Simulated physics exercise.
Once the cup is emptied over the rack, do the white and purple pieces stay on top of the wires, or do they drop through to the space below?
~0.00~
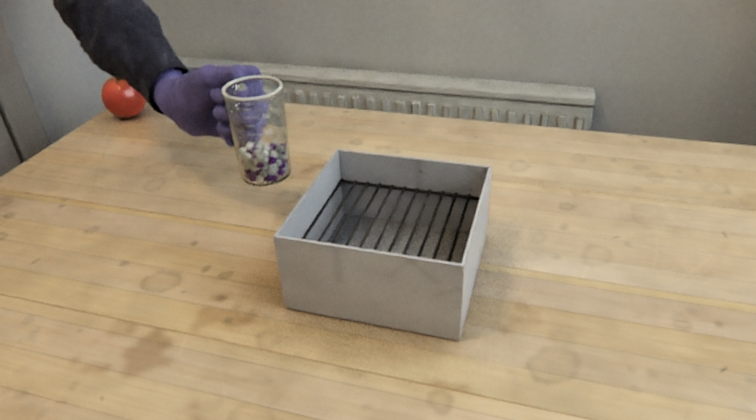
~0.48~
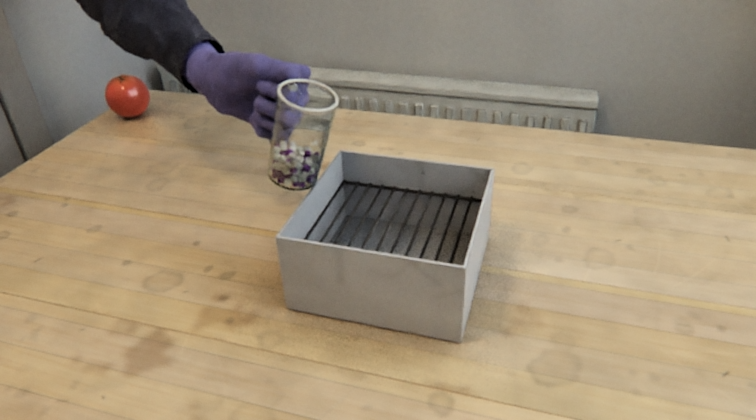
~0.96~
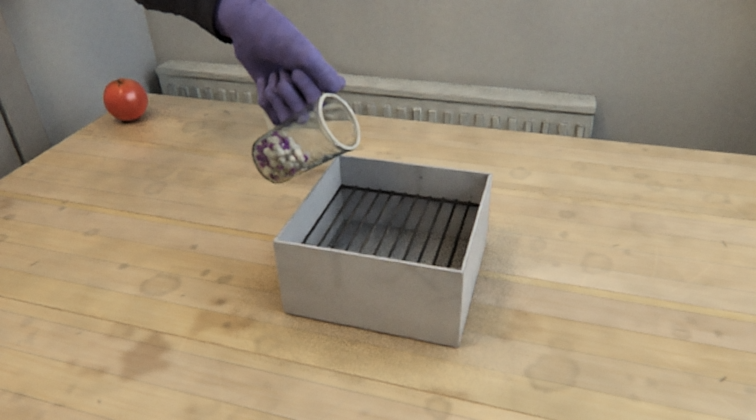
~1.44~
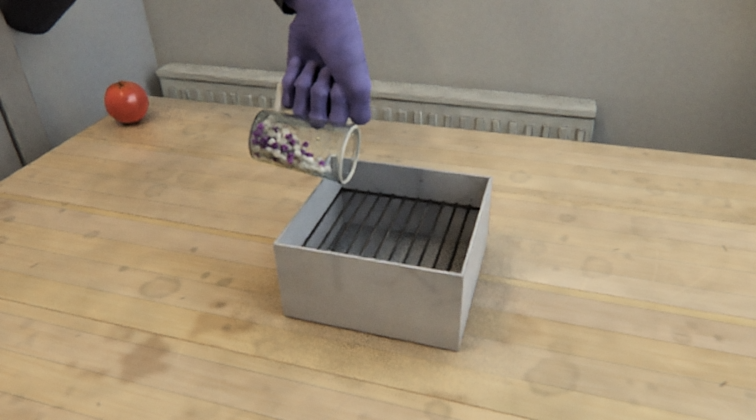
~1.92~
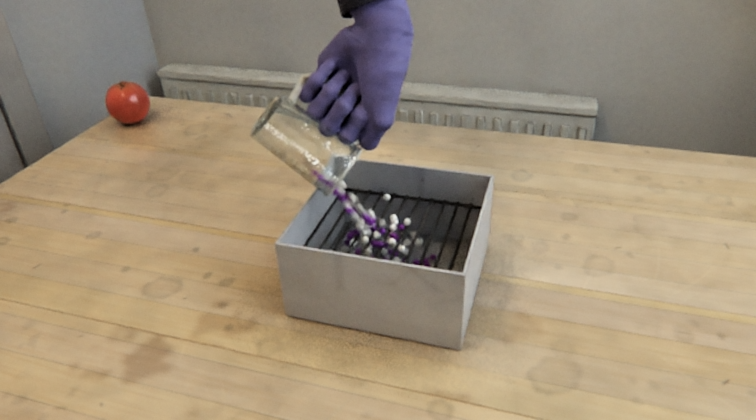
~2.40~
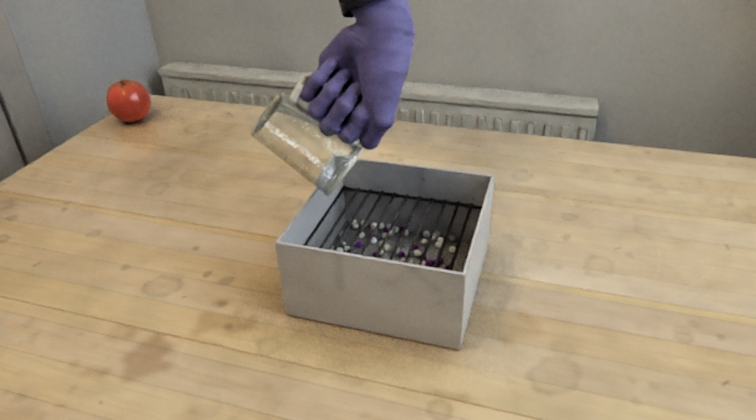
Both the white pieces and the purple pieces drop through the wires and end up below the rack.
In the video, a purple-gloved hand moves a clear cup of small white and purple pieces to the right over a grey box with a wire rack, then tips it until the pieces pour out. The white and purple pieces all end up beneath the wires.
